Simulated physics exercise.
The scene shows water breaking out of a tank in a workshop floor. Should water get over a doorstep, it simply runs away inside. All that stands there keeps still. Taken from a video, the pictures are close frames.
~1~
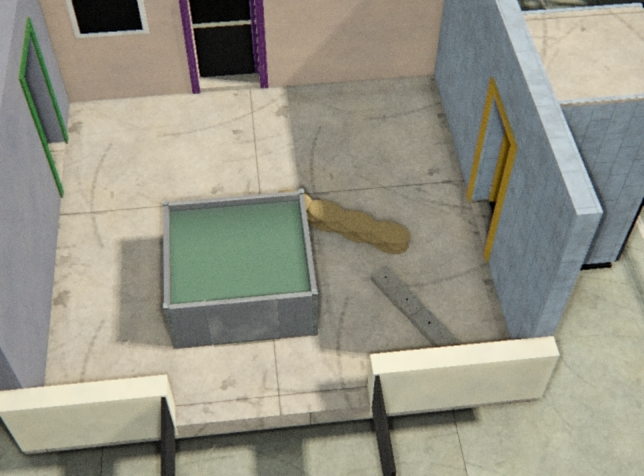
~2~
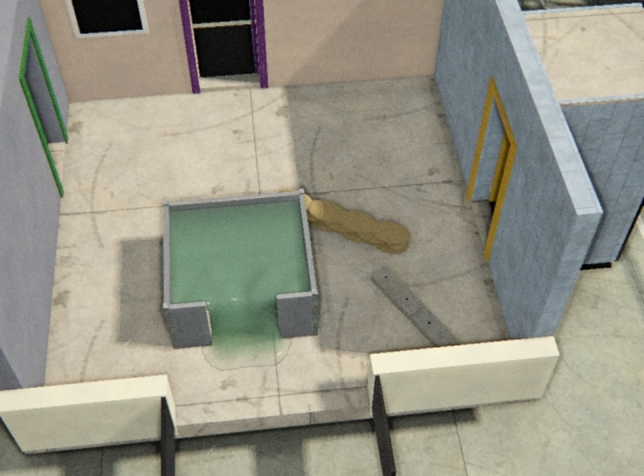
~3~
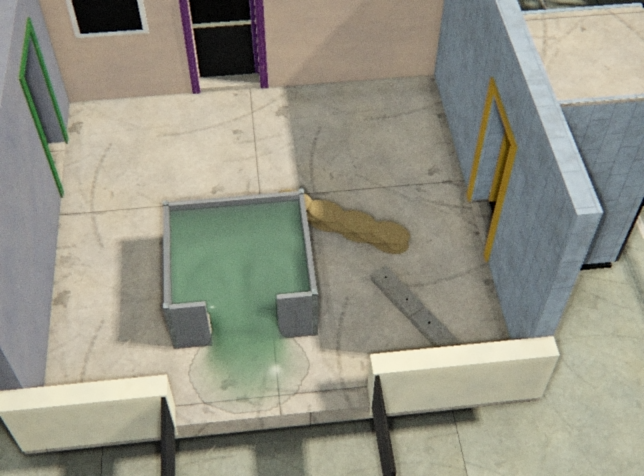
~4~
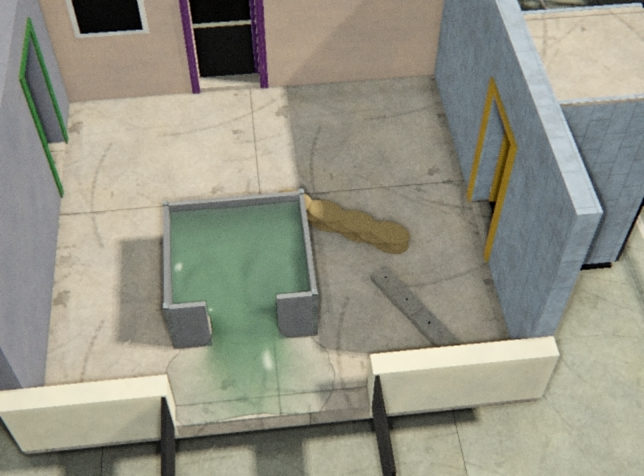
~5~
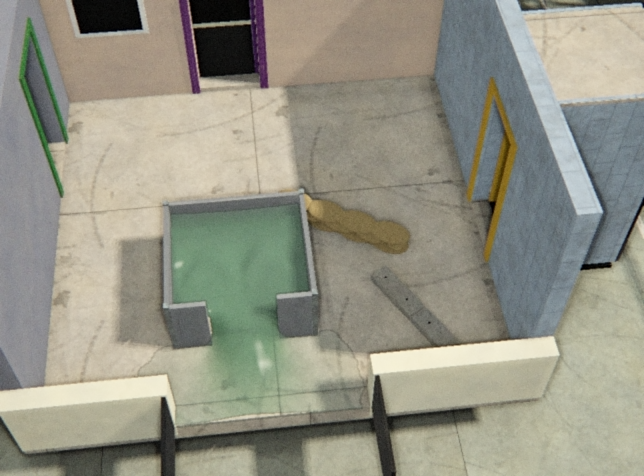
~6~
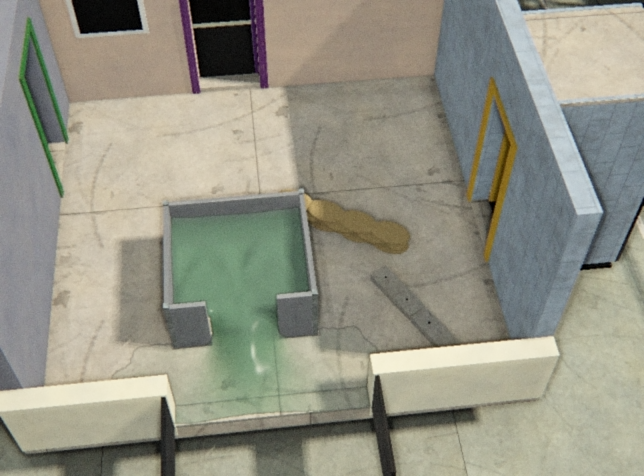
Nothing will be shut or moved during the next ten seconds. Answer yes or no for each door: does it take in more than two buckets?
Purple door: No; yellow door: No; green door: No.
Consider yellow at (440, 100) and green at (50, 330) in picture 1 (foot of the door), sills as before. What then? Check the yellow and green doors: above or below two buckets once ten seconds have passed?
I think the yellow door remains below the mark and the green door remains below the mark.
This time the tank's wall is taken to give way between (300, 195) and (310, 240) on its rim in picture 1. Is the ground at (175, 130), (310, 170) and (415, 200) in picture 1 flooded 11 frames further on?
Respectively: Parched, parched and drenched.
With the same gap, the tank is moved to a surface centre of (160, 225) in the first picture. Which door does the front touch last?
I'd pick the door marked yellow.
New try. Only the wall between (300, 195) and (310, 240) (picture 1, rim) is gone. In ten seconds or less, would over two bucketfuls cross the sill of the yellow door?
As for the yellow door, it tops the mark.
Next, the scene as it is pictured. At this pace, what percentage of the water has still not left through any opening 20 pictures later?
I'd say around 42 per cent.
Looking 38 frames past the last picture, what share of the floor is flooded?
Roughly 10 per cent.
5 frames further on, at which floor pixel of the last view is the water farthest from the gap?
Somewhere about (482, 375).
A moment on, water covers 10 % of the floor; the purple door not reached, the yellow door not reached, the green door not reached.
Next, water covers 15 % of the floor; the purple door not reached, the yellow door not reached, the green door not reached.
Then, water covers 15 % of the floor; the purple door not reached, the yellow door not reached, the green door not reached.
Later, water covers 10 % of the floor; the purple door not reached, the yellow door not reached, the green door not reached.
In the end, water covers 5 % of the floor; the purple door not reached, the yellow door not reached, the green door not reached.
